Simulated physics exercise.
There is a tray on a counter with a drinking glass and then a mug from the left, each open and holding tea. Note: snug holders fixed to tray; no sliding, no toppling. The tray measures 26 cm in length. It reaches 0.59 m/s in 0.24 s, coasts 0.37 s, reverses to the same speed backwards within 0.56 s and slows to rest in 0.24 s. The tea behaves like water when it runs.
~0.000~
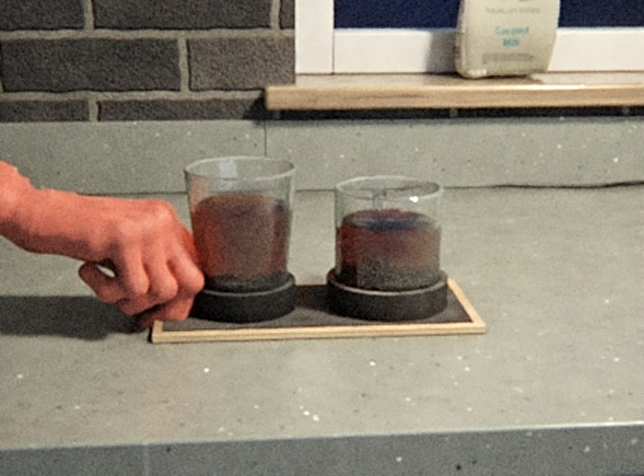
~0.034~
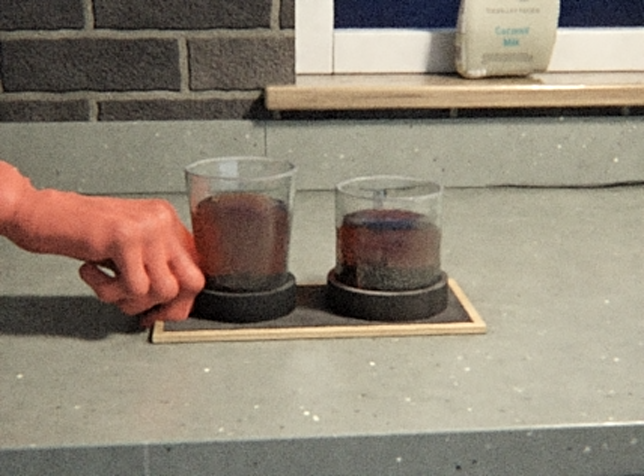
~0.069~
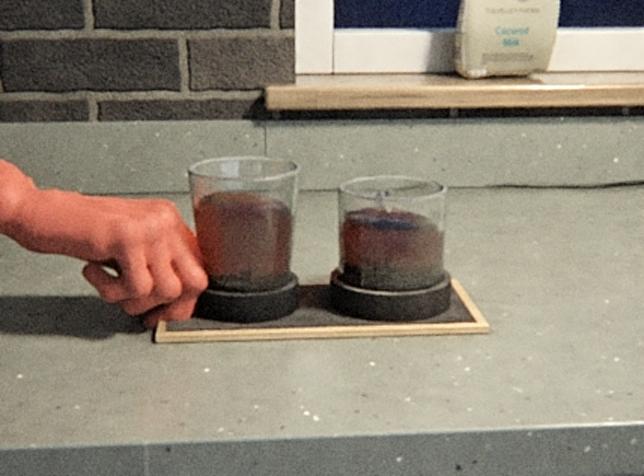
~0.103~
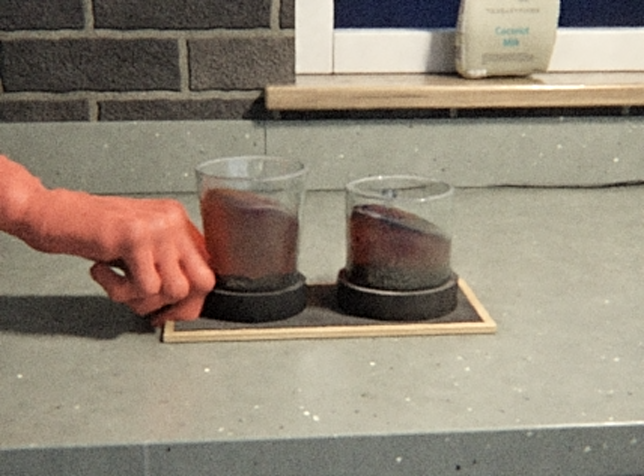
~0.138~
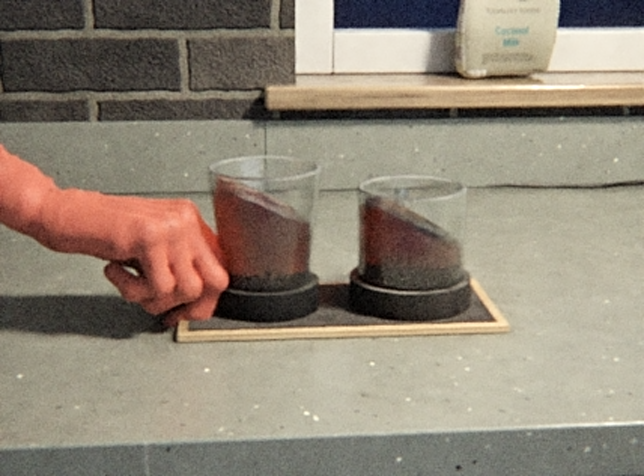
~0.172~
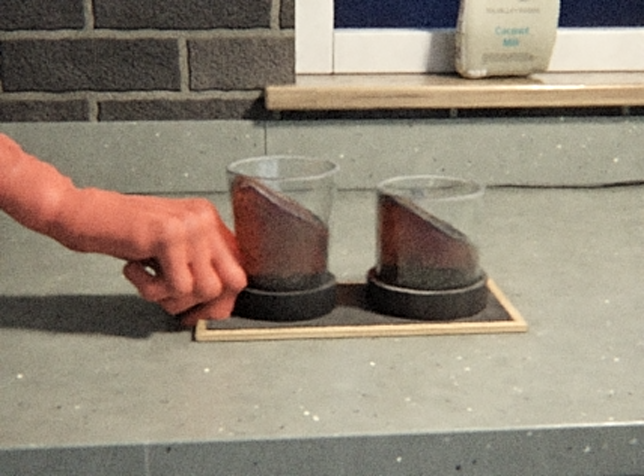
A hand reaches in from the left, gripping the end of a dark, pale-edged tray on a speckled grey-green counter, seen from the front and slightly above, before a grey brick wall and wooden ledge. Two clear glasses of reddish-brown tea sit in black round bases, the left one taller. The hand slides the tray slightly right, and the tea tilts steeply, higher on the left.
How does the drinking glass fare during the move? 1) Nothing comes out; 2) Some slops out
Nothing comes out.
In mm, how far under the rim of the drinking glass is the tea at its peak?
Roughly 6 mm.
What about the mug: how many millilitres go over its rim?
Roughly 0 ml.
By 0.54 s the tray moves at 0.59 m/s; losses from the left are 0, 0 ml.
By 0.92 s the tray moves at 0.08 m/s; losses from the left are 0, 0 ml.
By 1.29 s the tray moves at 0.31 m/s; losses from the left are 0, 0 ml.
By 1.66 s the tray moves at 0.00 m/s; losses from the left are 0, 0 ml.
At rest losses from the left are 0, 0 ml.
